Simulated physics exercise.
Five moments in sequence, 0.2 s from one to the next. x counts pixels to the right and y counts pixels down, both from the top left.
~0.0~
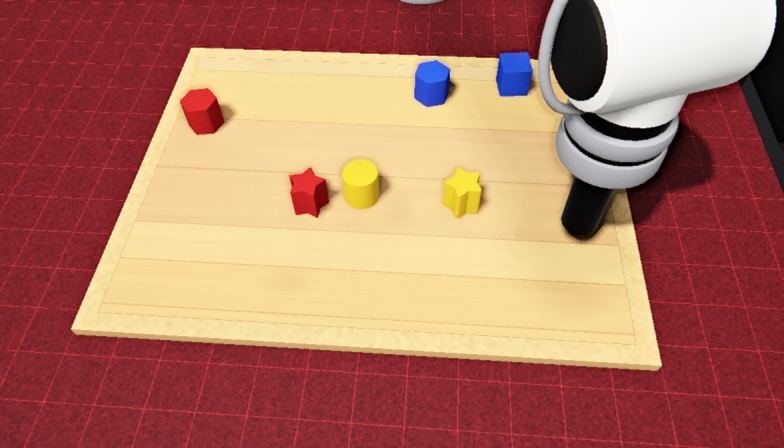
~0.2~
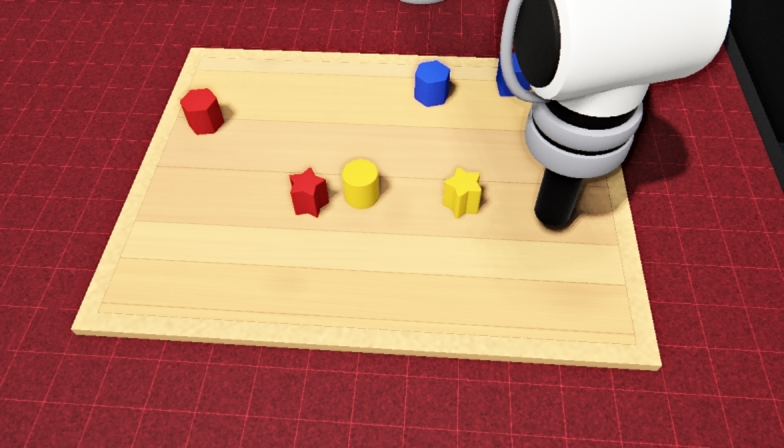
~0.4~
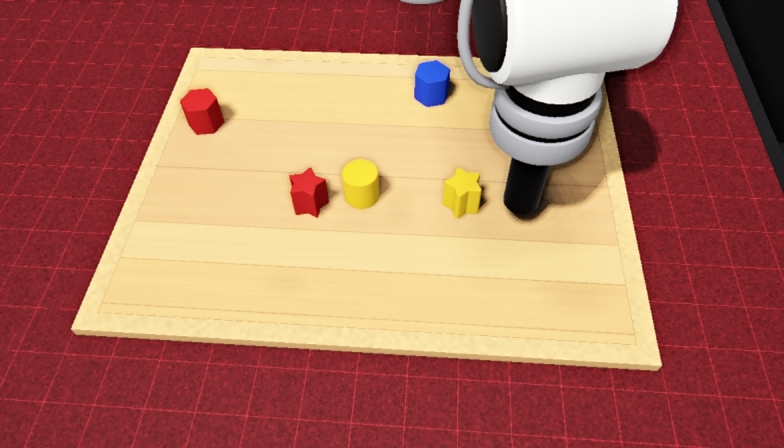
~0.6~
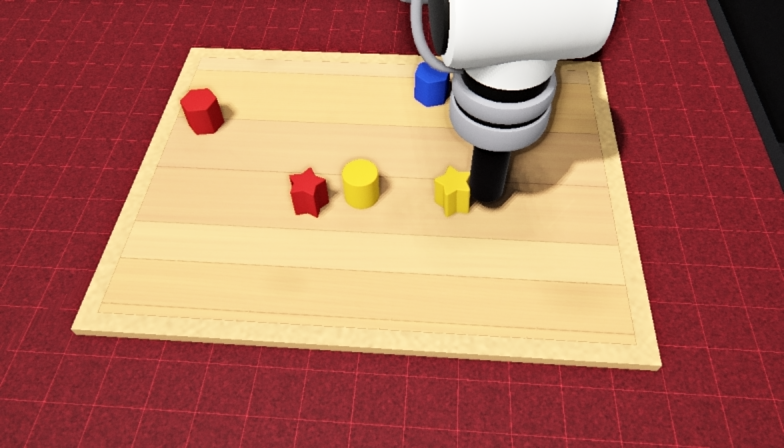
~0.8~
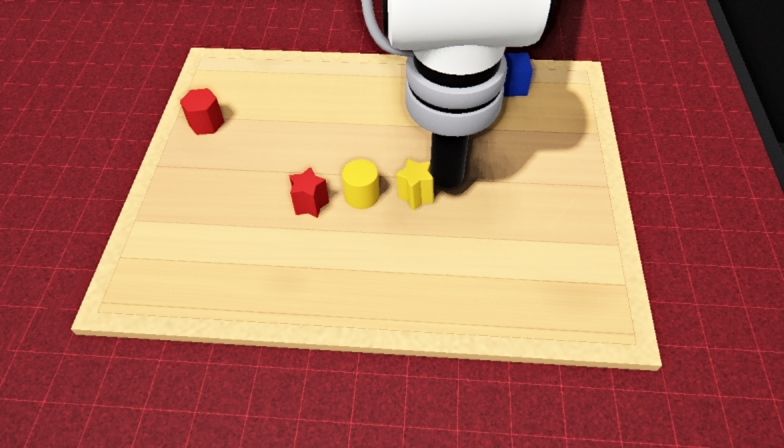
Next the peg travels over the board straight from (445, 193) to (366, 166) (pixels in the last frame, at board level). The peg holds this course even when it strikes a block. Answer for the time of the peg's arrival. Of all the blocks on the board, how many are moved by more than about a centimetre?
Total: Two.
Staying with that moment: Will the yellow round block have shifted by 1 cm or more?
Yes, that is how it ends up.
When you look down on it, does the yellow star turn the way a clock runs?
No, it doesn't check out.
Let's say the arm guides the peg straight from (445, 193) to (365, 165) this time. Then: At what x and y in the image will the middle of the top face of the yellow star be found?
About (373, 168).
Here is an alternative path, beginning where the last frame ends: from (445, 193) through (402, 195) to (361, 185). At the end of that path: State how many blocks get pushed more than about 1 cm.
Going by the path, three or more blocks will move.
On the path given first. Halfway along, peg at (405, 162); yellow round block at (351, 175); yellow star at (383, 172), turned 40° anticlockwise.
At the end, peg at (365, 148); red star at (301, 183); yellow round block at (339, 182); yellow star at (371, 168), turned 80° anticlockwise.
